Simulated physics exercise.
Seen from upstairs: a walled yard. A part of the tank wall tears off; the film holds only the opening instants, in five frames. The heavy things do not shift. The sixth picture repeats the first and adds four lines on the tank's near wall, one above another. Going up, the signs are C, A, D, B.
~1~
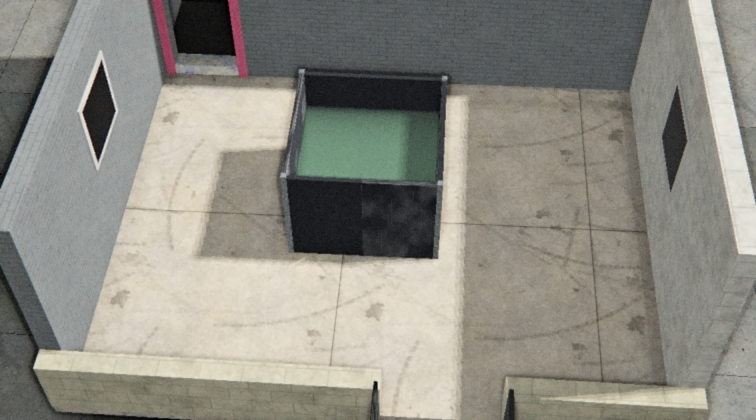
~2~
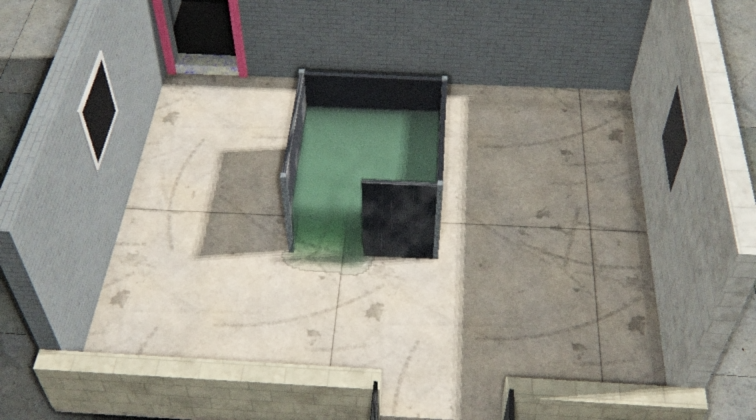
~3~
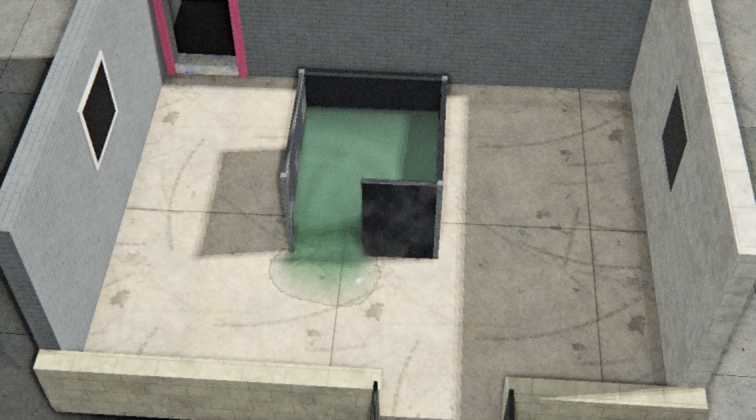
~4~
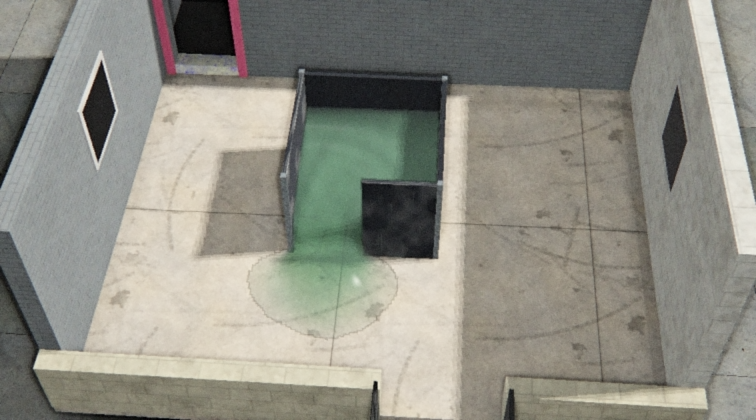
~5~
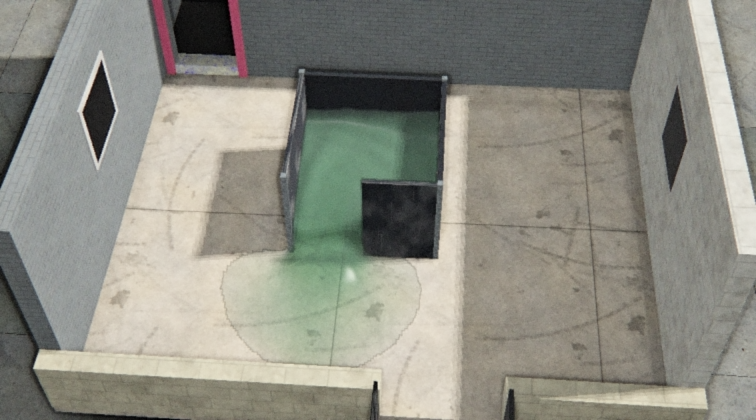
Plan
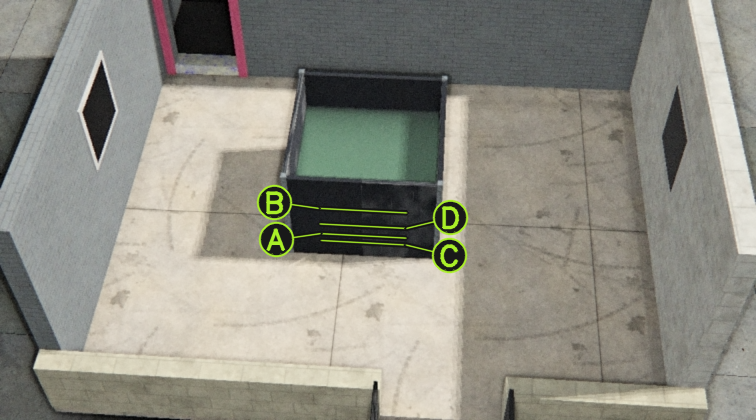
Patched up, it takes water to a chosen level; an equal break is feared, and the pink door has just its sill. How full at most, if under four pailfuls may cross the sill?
Choose B.
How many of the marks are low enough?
All four.
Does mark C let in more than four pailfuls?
No.
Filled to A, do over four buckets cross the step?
No, not at all.
On the marked copy, A at (363, 235); B at (362, 210); C at (363, 242); D at (363, 226); from the bottom up C, A, D, B.
Choosing A, nothing gets over.
Choosing B, a splash gets over, under a bucket.
Choosing C, nothing gets over.
Choosing D, nothing gets over.
